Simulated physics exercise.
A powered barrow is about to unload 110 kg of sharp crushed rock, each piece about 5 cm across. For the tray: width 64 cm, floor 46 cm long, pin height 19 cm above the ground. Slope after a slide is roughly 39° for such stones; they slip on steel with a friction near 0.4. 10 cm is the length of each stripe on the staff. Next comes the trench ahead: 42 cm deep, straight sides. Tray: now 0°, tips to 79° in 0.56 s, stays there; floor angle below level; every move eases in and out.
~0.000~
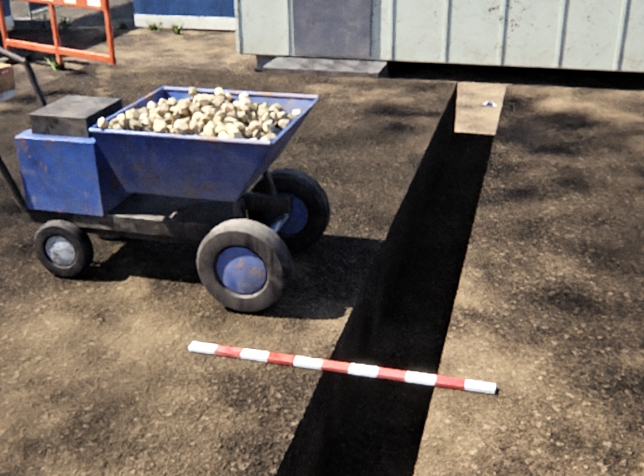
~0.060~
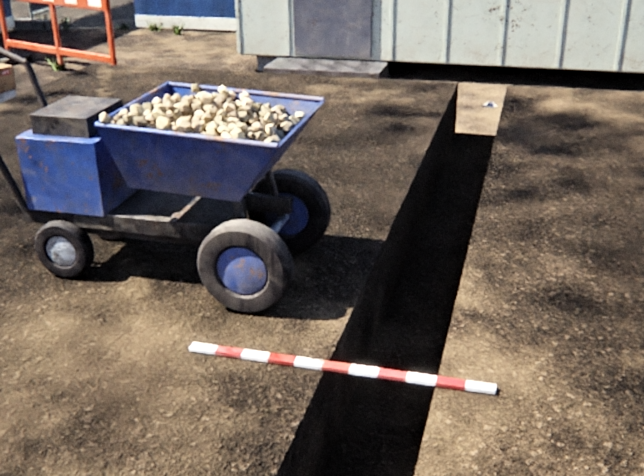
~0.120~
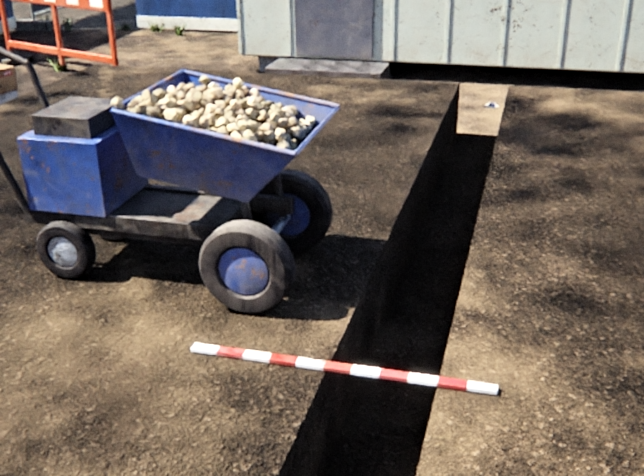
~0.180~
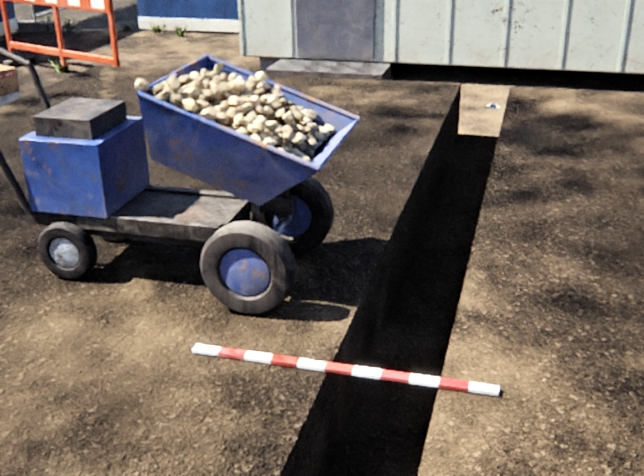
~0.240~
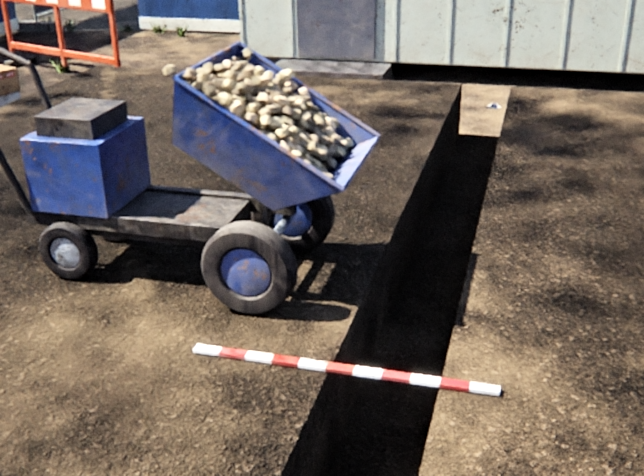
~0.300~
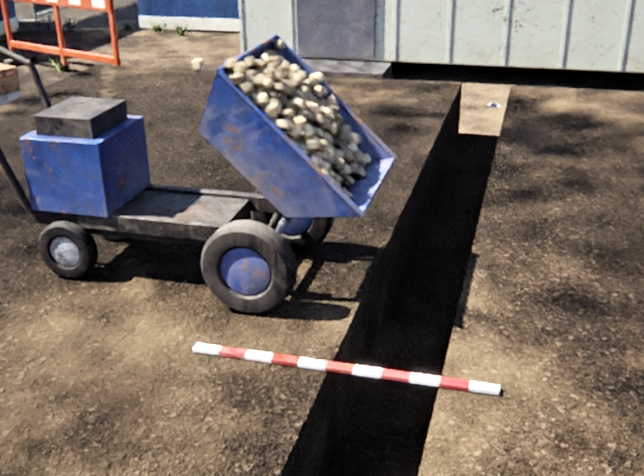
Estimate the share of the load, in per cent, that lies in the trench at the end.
I would say 54 per cent of the load lies in the trench at the end.
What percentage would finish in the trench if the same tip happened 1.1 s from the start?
With that change, it comes to around 85 per cent.
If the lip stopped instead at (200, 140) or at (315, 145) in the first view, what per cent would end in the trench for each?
I'd expect close to 85 per cent at the first and 25 per cent at the second.
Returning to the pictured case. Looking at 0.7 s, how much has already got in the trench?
By that moment, roughly 30 per cent of the load.
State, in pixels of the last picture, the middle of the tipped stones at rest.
The resting stones are centred at roughly (450, 353).
After 0.4 s the floor is at 67°; 100 % in the tray; the foremost stones are at (389, 229).
After 0.7 s the floor is at 79°; 40 % in the tray, 29 % in the trench, 31 % past the trench; the foremost stones are at (519, 274).
After 1.0 s the floor is at 79°; 5 % in the tray, 49 % in the trench, 46 % past the trench; the foremost stones are past the picture's edge.
After 3.0 s the floor is at 79°; 0 % in the tray, 54 % in the trench, 46 % past the trench; the foremost stones are past the picture's edge.
